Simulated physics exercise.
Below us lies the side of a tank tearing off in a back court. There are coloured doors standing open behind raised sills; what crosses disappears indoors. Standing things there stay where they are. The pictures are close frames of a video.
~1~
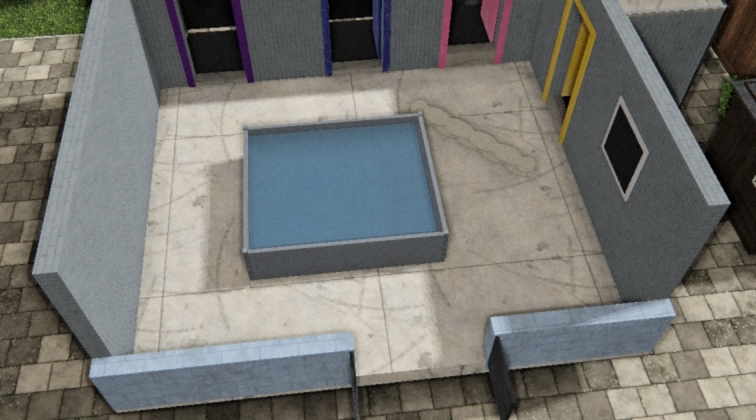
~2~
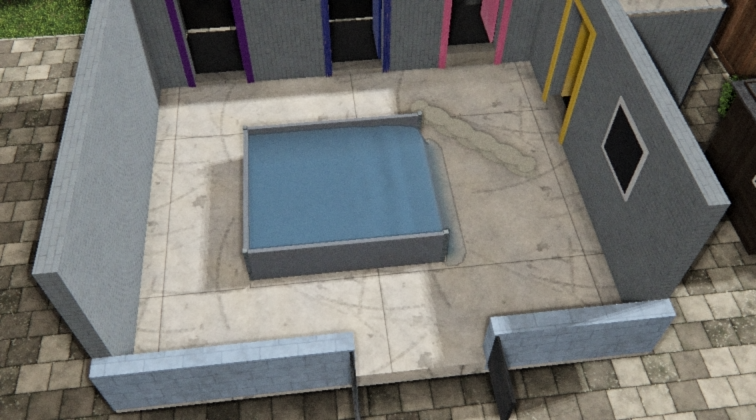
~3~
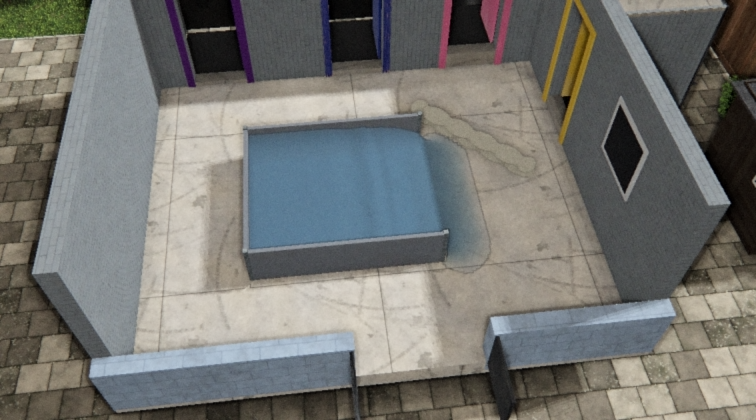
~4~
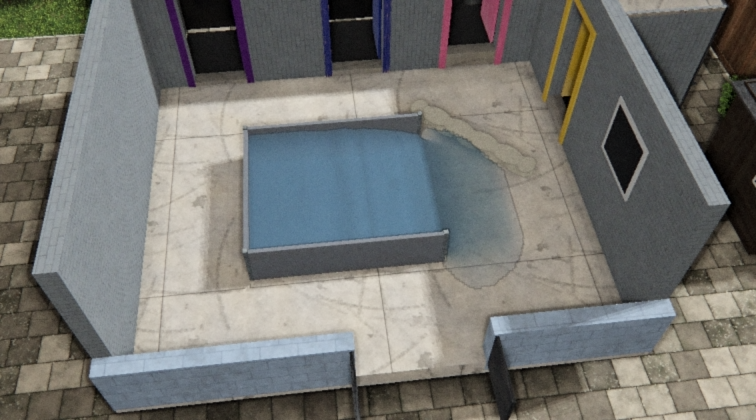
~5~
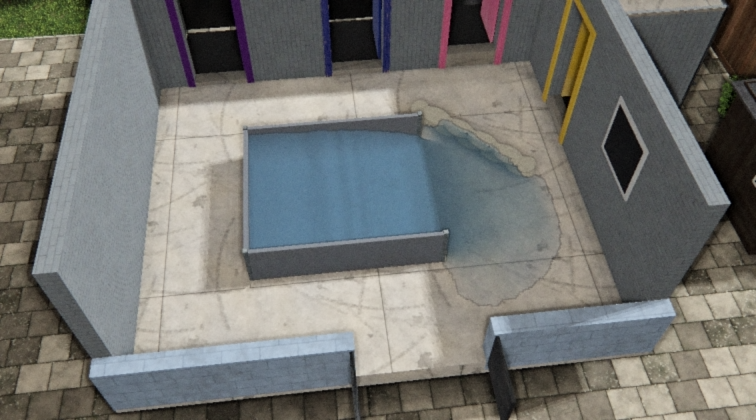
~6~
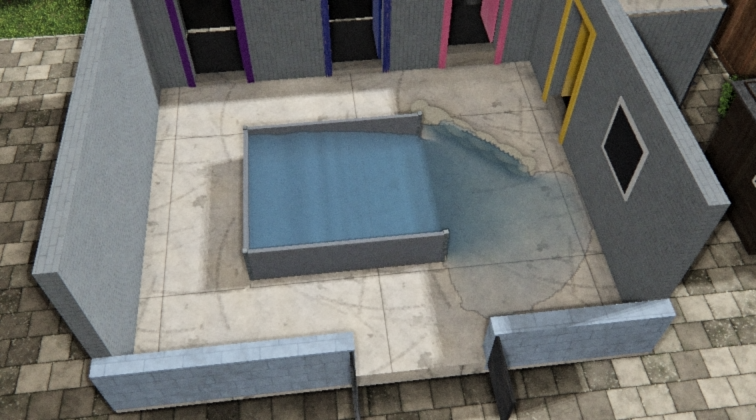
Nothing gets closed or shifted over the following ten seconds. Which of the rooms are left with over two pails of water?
Result: The purple door swallows too much water. The yellow door swallows an okay amount of water. The blue door swallows an okay amount of water. The pink door swallows an okay amount of water.
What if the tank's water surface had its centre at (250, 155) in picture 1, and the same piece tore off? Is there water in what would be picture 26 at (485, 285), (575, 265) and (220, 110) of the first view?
Spot one is touched, spot two is touched, spot three is not touched.
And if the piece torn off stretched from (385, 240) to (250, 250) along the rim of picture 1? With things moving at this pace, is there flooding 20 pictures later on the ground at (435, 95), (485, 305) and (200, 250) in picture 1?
The first spot is spared, the second soaked and the third soaked.
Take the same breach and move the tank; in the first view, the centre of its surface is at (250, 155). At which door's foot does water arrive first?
The one in pink, I reckon.
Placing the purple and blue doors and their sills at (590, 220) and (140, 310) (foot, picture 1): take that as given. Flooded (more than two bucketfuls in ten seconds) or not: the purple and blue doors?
Short version: The purple one tops the limit and the blue one tops the limit.
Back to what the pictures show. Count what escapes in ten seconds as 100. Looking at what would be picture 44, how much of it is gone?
My figure is about 45 in a hundred.
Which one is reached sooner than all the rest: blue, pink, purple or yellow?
Looks like the yellow door.
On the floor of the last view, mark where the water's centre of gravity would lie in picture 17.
The water's centre sits above (436, 211).
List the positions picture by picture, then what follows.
The first frame shows the tank at (340, 181) is whole and still.
In the second frame, water pours out at (428, 189) and has run to (448, 263).
In the third frame, water pours out at (428, 191) and has run to (474, 264).
In the fourth frame, the front is at (505, 268), out from the gap at (428, 192).
In the fifth frame, water pours out at (428, 192) and has run to (548, 257).
In the sixth frame, the front is at (581, 247), out from the gap at (428, 192).
A moment on, water covers 30 % of the floor; the purple door not reached, the yellow door not reached, the blue door not reached, the pink door not reached.
Next, water covers 40 % of the floor; the purple door not reached, the yellow door wet at the sill, nothing in, the blue door not reached, the pink door not reached.
Then, water covers 65 % of the floor; the purple door not reached, the yellow door wet at the sill, nothing in, the blue door wet at the sill, nothing in, the pink door wet at the sill, nothing in.
Later, water covers 95 % of the floor; the purple door wet at the sill, nothing in, the yellow door wet at the sill, nothing in, the blue door wet at the sill, nothing in, the pink door wet at the sill, nothing in.
In the end, water covers 95 % of the floor; the purple door over two buckets in, the yellow door wet at the sill, nothing in, the blue door wet at the sill, nothing in, the pink door wet at the sill, nothing in.
